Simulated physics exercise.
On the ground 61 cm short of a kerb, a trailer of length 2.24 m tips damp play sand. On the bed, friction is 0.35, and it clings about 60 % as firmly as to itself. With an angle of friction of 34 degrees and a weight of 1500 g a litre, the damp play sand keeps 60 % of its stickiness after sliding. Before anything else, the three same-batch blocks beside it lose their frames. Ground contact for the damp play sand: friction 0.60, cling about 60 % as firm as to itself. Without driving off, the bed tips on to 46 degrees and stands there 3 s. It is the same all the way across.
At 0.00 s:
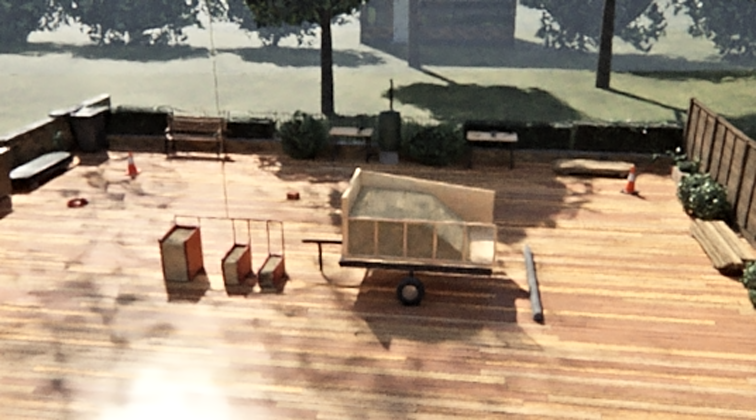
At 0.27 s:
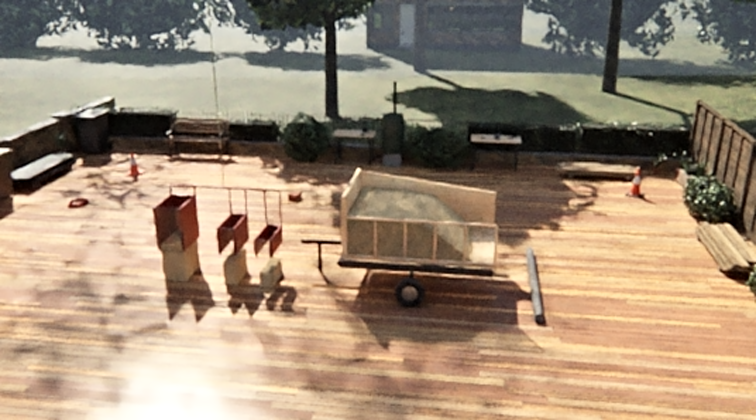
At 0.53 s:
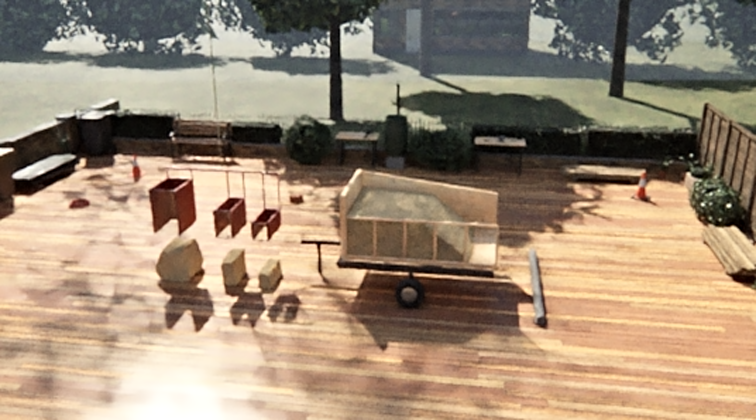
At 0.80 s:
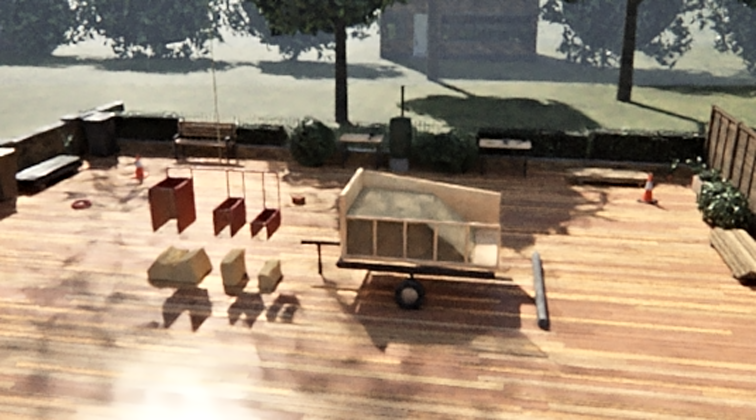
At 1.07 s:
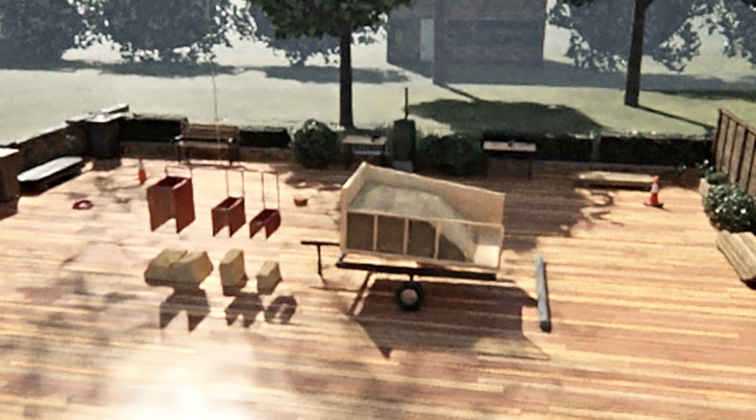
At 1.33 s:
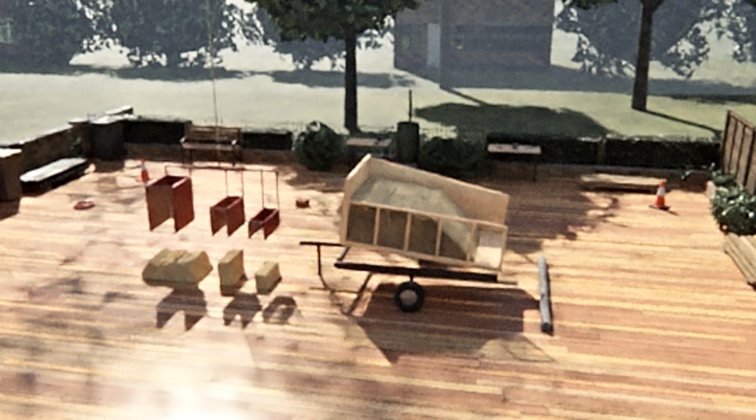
A trailer with a pale wooden bed of greyish sand stands centrally on a sunlit plank deck, viewed from above, with hedges and trees behind. To its left, reddish open boxes rise off three tan blocks, and the largest, leftmost block slumps into a low lump while the smaller two keep their shape. The trailer bed then tilts slightly, its left end rising, as the camera drifts gently and the background slides right.
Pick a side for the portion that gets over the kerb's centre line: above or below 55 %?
Below, by my estimate.
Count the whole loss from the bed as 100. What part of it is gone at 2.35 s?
Around 0 per cent.
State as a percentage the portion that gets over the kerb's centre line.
About 50 per cent.
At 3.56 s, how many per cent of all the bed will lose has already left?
Roughly 0 per cent.
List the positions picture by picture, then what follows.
The first picture shows top of the high end at (347, 200), tilt 0 degrees; front end of the damp play sand at (466, 258); test blocks 67 cm, 40 cm, 24 cm high (left to right).
The second picture shows top of the high end at (346, 199), tilt 0 degrees; front end of the damp play sand at (467, 259); test blocks 65 cm, 40 cm, 24 cm high (left to right).
The third picture shows top of the high end at (345, 199), tilt 0 degrees; front end of the damp play sand at (467, 260); test blocks 52 cm, 40 cm, 24 cm high (left to right).
The fourth picture shows top of the high end at (345, 197), tilt 0 degrees; front end of the damp play sand at (469, 261); test blocks 36 cm, 40 cm, 24 cm high (left to right).
The fifth picture shows top of the high end at (347, 191), tilt 3 degrees; front end of the damp play sand at (469, 262); test blocks 32 cm, 40 cm, 24 cm high (left to right).
The sixth picture shows top of the high end at (351, 182), tilt 6 degrees; front end of the damp play sand at (470, 261); test blocks 32 cm, 40 cm, 24 cm high (left to right).
By 2.35 s, the tilt is 19 degrees, all is on the bed and 0 % past the kerb's middle.
By 3.56 s, the tilt is 34 degrees, all is on the bed and 0 % past the kerb's middle.
By 4.77 s, the tilt is 46 degrees, 7 % is on the bed and 46 % past the kerb's middle.
By 5.98 s, the tilt is 46 degrees, 2 % is on the bed and 48 % past the kerb's middle.
By 7.68 s, at the end, the tilt is 46 degrees, 2 % is on the bed and 48 % past the kerb's middle.
